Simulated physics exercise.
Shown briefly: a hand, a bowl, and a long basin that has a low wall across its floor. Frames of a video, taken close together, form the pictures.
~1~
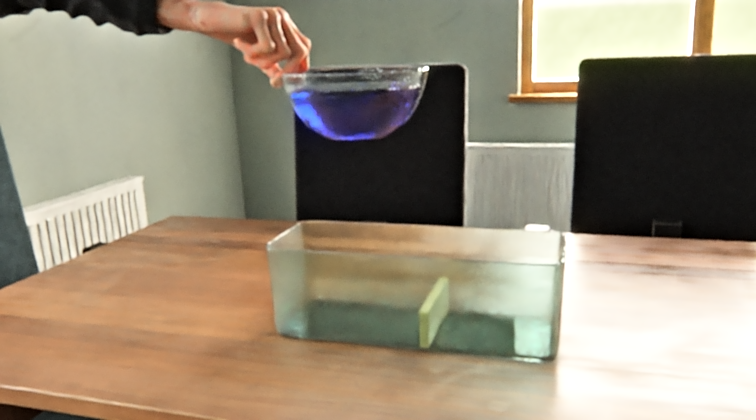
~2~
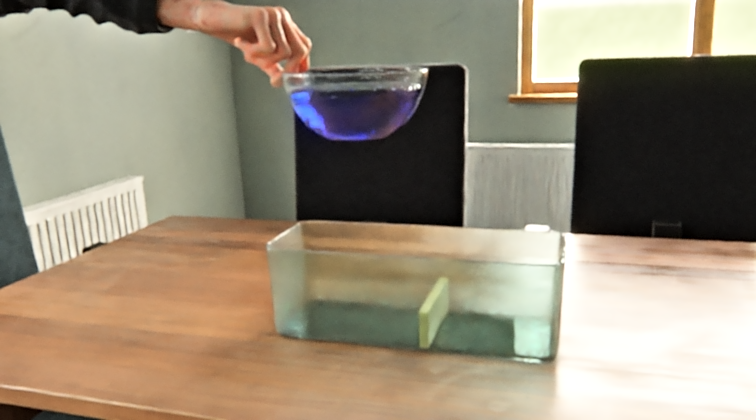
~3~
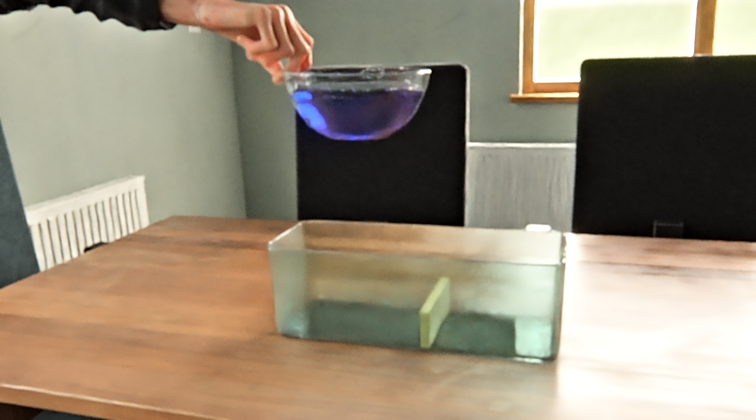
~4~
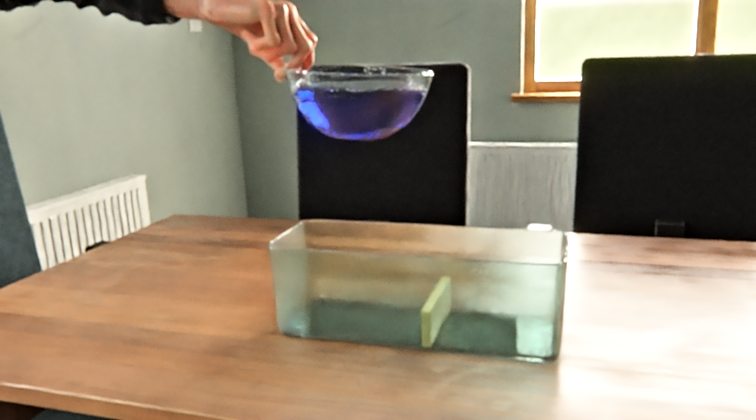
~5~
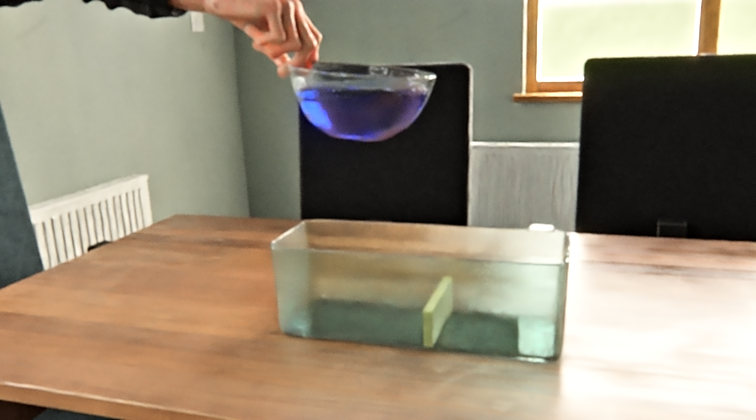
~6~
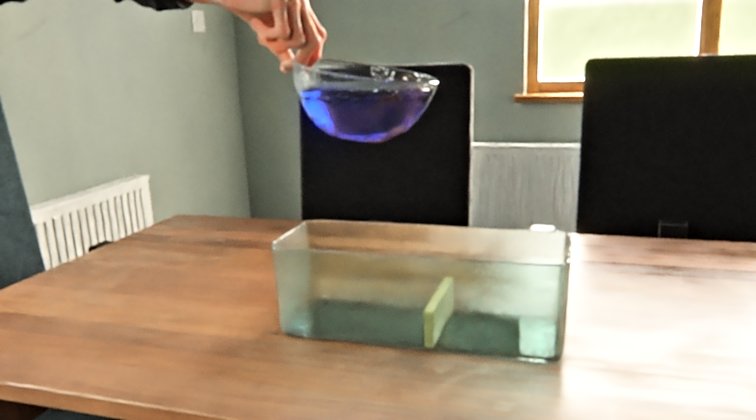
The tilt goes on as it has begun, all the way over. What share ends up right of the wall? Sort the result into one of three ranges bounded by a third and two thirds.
It falls in the top range, above two thirds.
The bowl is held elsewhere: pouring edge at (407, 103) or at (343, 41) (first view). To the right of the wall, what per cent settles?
75 and 20 per cent.
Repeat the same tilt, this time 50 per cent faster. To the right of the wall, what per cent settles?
Near 85 in a hundred.
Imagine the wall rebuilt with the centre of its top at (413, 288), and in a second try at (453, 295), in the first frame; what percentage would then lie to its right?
You'd get roughly 95 per cent the first time and roughly 80 per cent the second.
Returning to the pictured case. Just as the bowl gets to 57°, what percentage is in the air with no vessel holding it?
35 %.
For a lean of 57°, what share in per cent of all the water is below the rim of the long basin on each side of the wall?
On the left 0 %, on the right 15 %.
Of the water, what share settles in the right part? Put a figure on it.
Roughly 90 %.
A moment on, the bowl is tipped part way and 54 per cent is still to pour, 0 is left of the wall and 14 right of it.
Next, the bowl is tipped on its side and 4 per cent is still to pour, 4 is left of the wall and 82 right of it.
Then the bowl is tipped on its side and 0 per cent is still to pour, 9 is left of the wall and 90 right of it.
Later the bowl is tipped on its side and 0 per cent is still to pour, 10 is left of the wall and 89 right of it.
In the end 10 per cent lies left of the wall, 89 right of it and 1 outside.
